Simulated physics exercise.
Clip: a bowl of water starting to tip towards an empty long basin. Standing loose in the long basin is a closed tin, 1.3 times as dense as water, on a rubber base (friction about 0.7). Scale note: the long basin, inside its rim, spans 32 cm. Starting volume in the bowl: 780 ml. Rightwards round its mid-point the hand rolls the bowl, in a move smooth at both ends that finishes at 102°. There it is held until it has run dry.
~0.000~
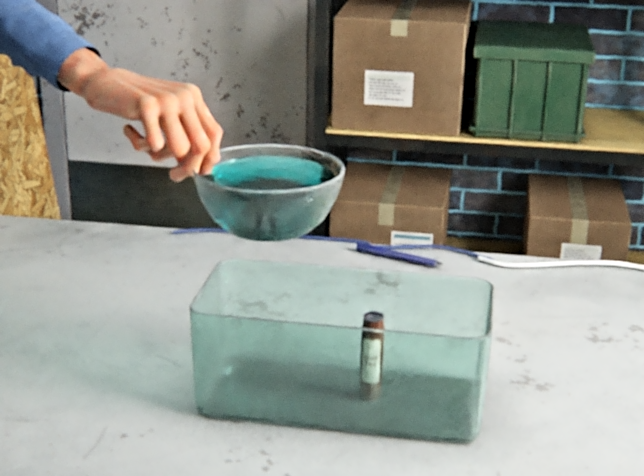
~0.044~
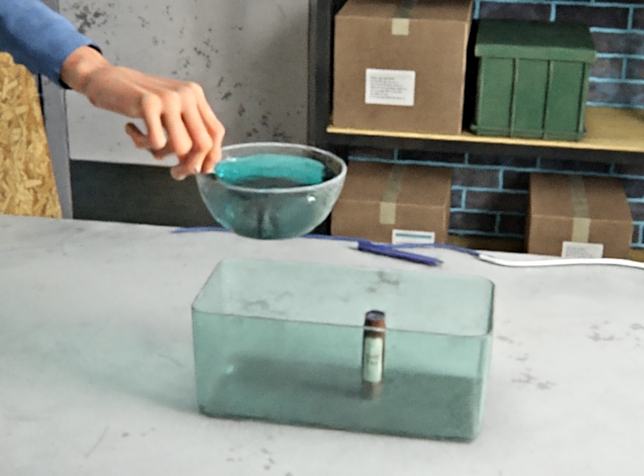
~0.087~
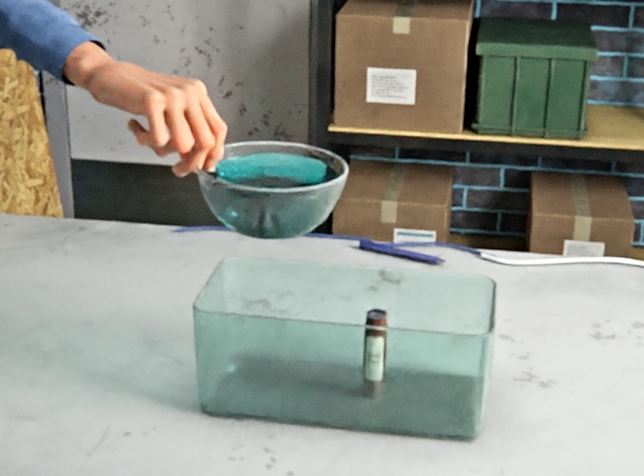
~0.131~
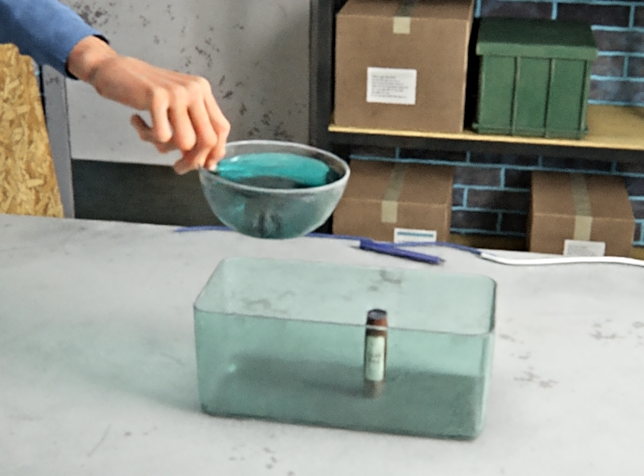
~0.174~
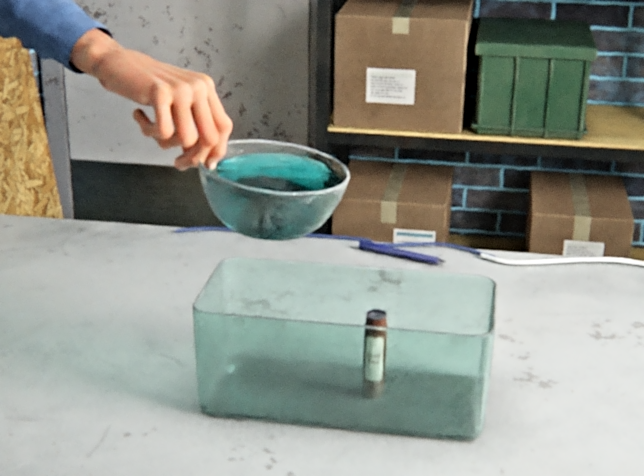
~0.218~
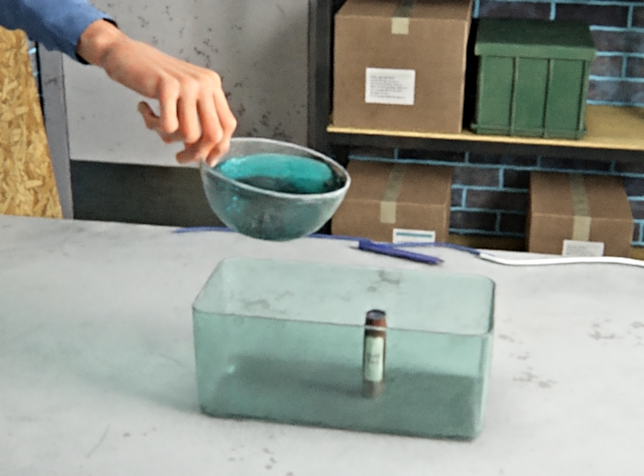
A hand in a blue sleeve, reaching in from the upper left, holds a clear glass bowl of teal liquid level at first, then gradually rolls it slightly to the right. Below it, a long, see-through greenish basin holds a small, dark-capped container with a pale label. The steady, slightly raised view shows a pale, marked worktop, with brown boxes and a green crate shelved against dark brick behind.
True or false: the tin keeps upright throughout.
True.
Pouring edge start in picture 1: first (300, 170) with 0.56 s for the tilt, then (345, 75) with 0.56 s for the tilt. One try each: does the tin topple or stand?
The tin overturns the first time and overturns the second time.
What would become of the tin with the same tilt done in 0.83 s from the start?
In that case the tin does not tip.
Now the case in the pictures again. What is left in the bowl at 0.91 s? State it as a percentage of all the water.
I reckon near 2 per cent still sits there.
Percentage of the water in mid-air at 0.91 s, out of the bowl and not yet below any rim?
Around 3 percent of the liquid.
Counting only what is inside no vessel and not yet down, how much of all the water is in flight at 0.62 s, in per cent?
Close to 34 in a hundred.
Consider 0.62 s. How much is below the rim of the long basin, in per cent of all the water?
At that time the basin holds about 28 per cent of the liquid.
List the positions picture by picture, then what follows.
In the first frame, it leans 0°; its right rim is at (342, 174); the water meets the walls at (202, 170) and (340, 179); the long basin's rim runs from (205, 285) to (492, 310); the tin's top is at (373, 320).
In the second frame, it leans 0°; its right rim is at (344, 173); the water meets the walls at (203, 168) and (341, 179).
In the third frame, it leans 2°; its right rim is at (346, 174); the water meets the walls at (205, 167) and (342, 179).
In the fourth frame, it leans 4°; its right rim is at (347, 176); the water meets the walls at (207, 166) and (344, 180).
In the fifth frame, it leans 7°; its right rim is at (347, 181); the water meets the walls at (208, 167) and (344, 181).
In the sixth frame, it leans 10°; its right rim is at (348, 186); the water meets the walls at (208, 167) and (346, 182).
After 0.62 s the tilt is 65° and 40 per cent is still to pour; the tin stands where it began.
After 0.91 s the tilt is 98° and 2 per cent is still to pour; the tin stands where it began.
After 1.22 s the tilt is 102° and 0 per cent is still to pour; the tin stands where it began.
After 1.55 s the tilt is 102° and 0 per cent is still to pour; the tin stands where it began.
In the end the tin stands where it began.
